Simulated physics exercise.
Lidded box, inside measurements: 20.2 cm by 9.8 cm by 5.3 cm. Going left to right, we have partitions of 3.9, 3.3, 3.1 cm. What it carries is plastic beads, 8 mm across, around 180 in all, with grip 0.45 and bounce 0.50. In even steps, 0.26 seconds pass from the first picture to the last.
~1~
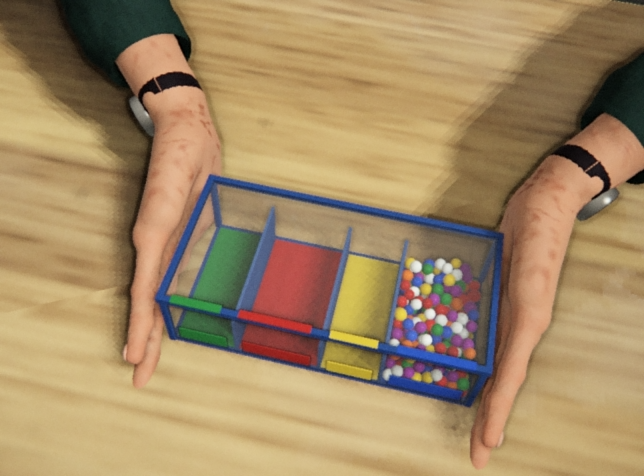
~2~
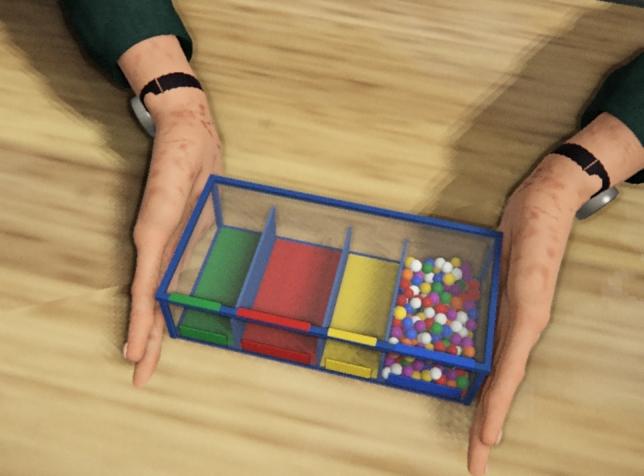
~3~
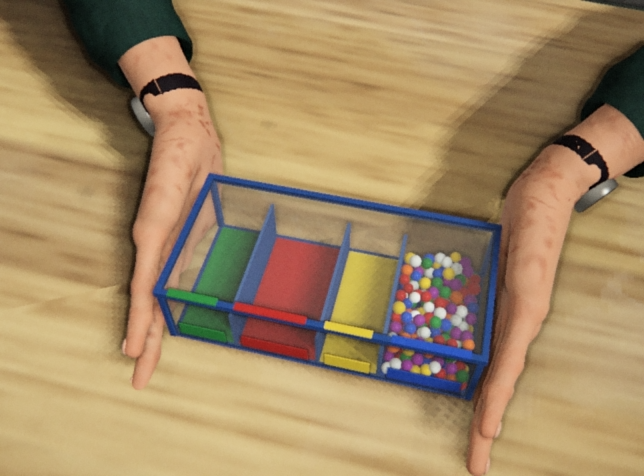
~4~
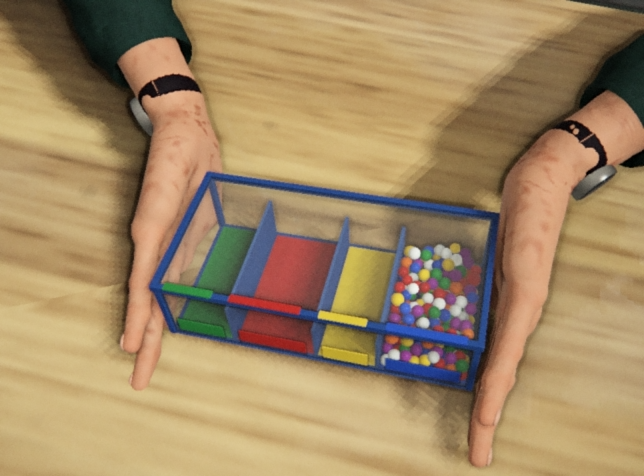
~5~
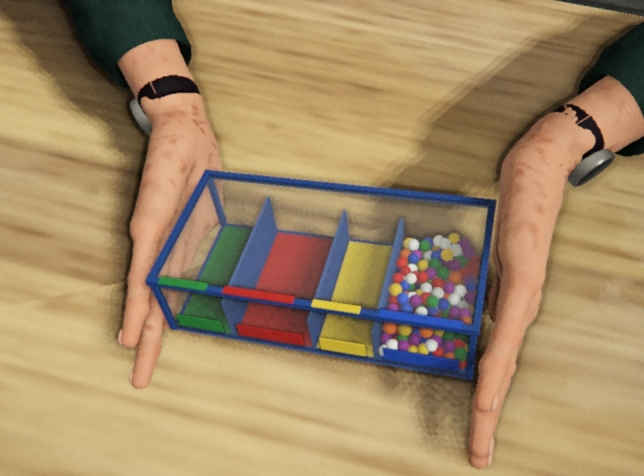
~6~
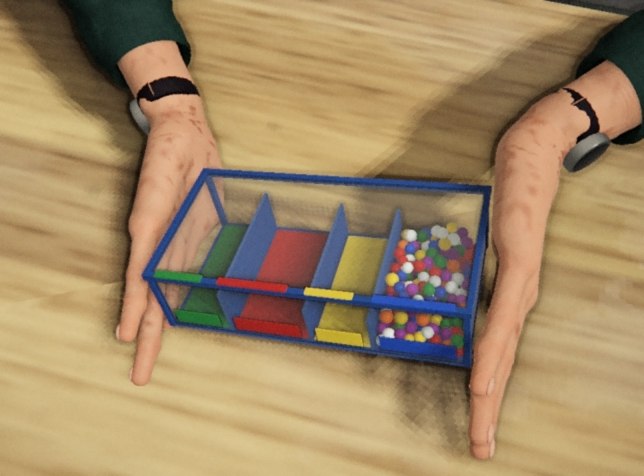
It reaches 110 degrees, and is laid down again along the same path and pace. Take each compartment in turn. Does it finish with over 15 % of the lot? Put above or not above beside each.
Red compartment: Above; blue compartment: Not above; green compartment: Above; yellow compartment: Not above.
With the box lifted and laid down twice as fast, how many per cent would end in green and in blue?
Result: Green = 55 %; blue = 10 %.
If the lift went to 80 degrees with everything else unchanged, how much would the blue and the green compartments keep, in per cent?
Blue 60; green 10.
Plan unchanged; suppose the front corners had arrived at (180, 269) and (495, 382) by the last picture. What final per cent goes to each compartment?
Red 0 %; blue 100 %; green 0 %; yellow 0 %.
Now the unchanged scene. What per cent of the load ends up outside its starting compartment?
Roughly 100 in a hundred.
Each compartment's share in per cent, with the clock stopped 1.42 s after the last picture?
Shares - red: 25; blue: 35; green: 25; yellow: 15.
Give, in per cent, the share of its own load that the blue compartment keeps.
That comes out at about 0 percent.
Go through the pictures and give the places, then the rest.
Box tilt 0 degrees, front corners at (164, 297) and (485, 368); blue 100 %, in the first frame.
Box tilt 1 degrees, front corners at (164, 295) and (483, 366), in the second frame.
Box tilt 3 degrees, front corners at (161, 291) and (481, 357), lowest corner left back, in the third frame.
Box tilt 6 degrees, front corners at (158, 285) and (477, 343), lowest corner left back, in the fourth frame.
Box tilt 10 degrees, front corners at (154, 279) and (473, 327), lowest corner left back, in the fifth frame.
Box tilt 14 degrees, front corners at (150, 274) and (466, 310), lowest corner left back; blue 100 %, in the sixth frame.
Then, 1.42 s after the last picture, tilt 110 degrees; red 25 %, blue 35 %, green 25 %, yellow 15 %.
Then, 2.37 s after the last picture, tilt 51 degrees; red 45 %, green 50 %.
Then, 3.31 s after the last picture, tilt 0 degrees; red 45 %, green 50 %.
In the end, red 45 %, blue 0 %, green 50 %, yellow 0 %.
